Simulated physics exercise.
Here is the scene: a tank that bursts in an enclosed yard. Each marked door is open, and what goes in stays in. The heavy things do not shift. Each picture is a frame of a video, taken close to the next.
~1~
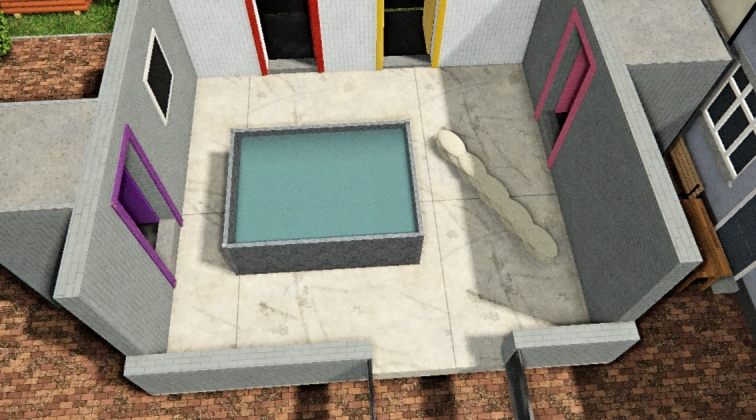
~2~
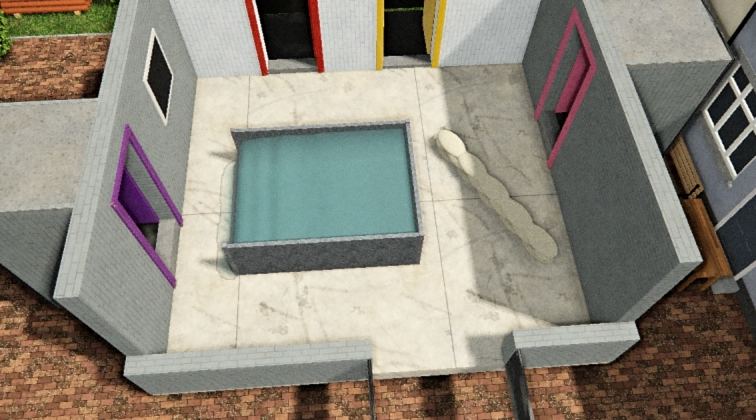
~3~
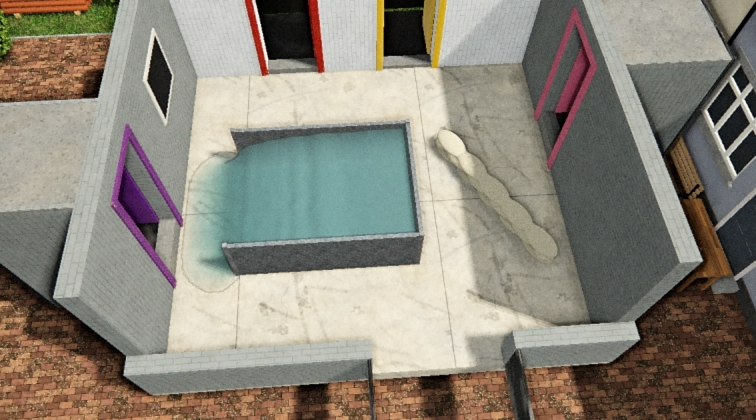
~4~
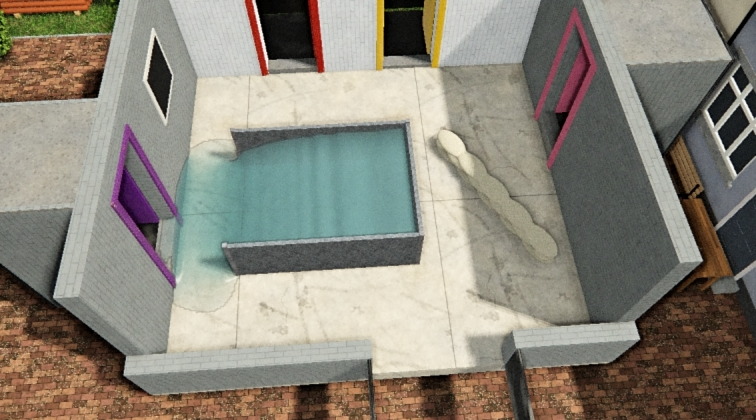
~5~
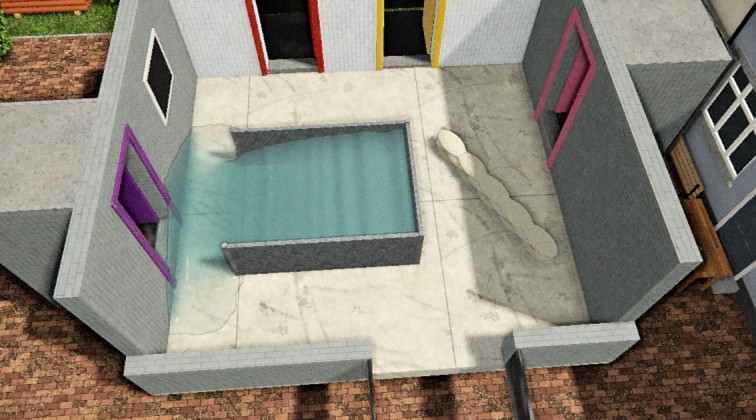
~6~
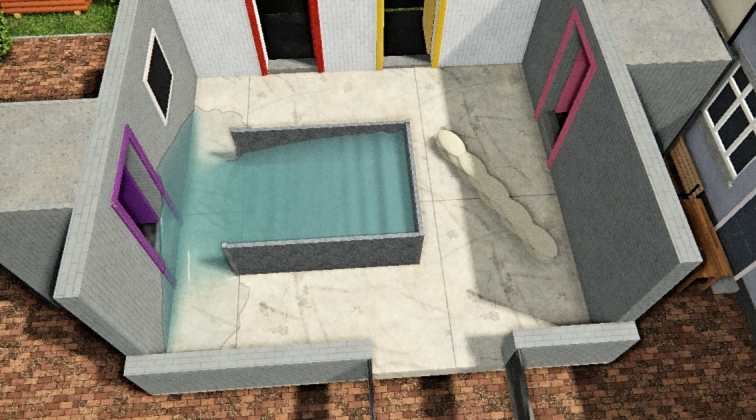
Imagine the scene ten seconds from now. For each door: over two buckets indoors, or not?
The yellow door passes two buckets of inflow. The red door passes two buckets of inflow. The pink door stays within two buckets of inflow. The purple door passes two buckets of inflow.
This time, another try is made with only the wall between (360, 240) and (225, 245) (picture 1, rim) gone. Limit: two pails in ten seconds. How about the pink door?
Lab note - pink door remains within bounds.
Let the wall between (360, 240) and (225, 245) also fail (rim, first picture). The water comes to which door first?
I'd pick the door marked purple.
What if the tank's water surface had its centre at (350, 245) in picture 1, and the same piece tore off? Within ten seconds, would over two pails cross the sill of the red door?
Briefly, red crosses the line.
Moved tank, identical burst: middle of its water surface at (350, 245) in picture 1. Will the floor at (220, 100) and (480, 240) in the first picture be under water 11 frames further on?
Taking them in the order given, I'd call it drenched and then not reached.
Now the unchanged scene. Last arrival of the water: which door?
My answer: The pink one.
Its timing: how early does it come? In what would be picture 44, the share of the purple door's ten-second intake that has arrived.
It works out at roughly 100 percent of the ten-second total.
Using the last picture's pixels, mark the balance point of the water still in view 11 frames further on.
The balance point is around (268, 211).
A moment on, water covers 25 % of the floor; the yellow door not reached, the red door not reached, the pink door not reached, the purple door far over two buckets in.
Next, water covers 40 % of the floor; the yellow door wet at the sill, nothing in, the red door under two buckets in, the pink door not reached, the purple door far over two buckets in.
Then, water covers 80 % of the floor; the yellow door wet at the sill, nothing in, the red door over two buckets in, the pink door not reached, the purple door far over two buckets in.
Later, water covers 95 % of the floor; the yellow door wet at the sill, nothing in, the red door over two buckets in, the pink door wet at the sill, nothing in, the purple door far over two buckets in.
In the end, water covers 95 % of the floor; the yellow door over two buckets in, the red door over two buckets in, the pink door wet at the sill, nothing in, the purple door far over two buckets in.
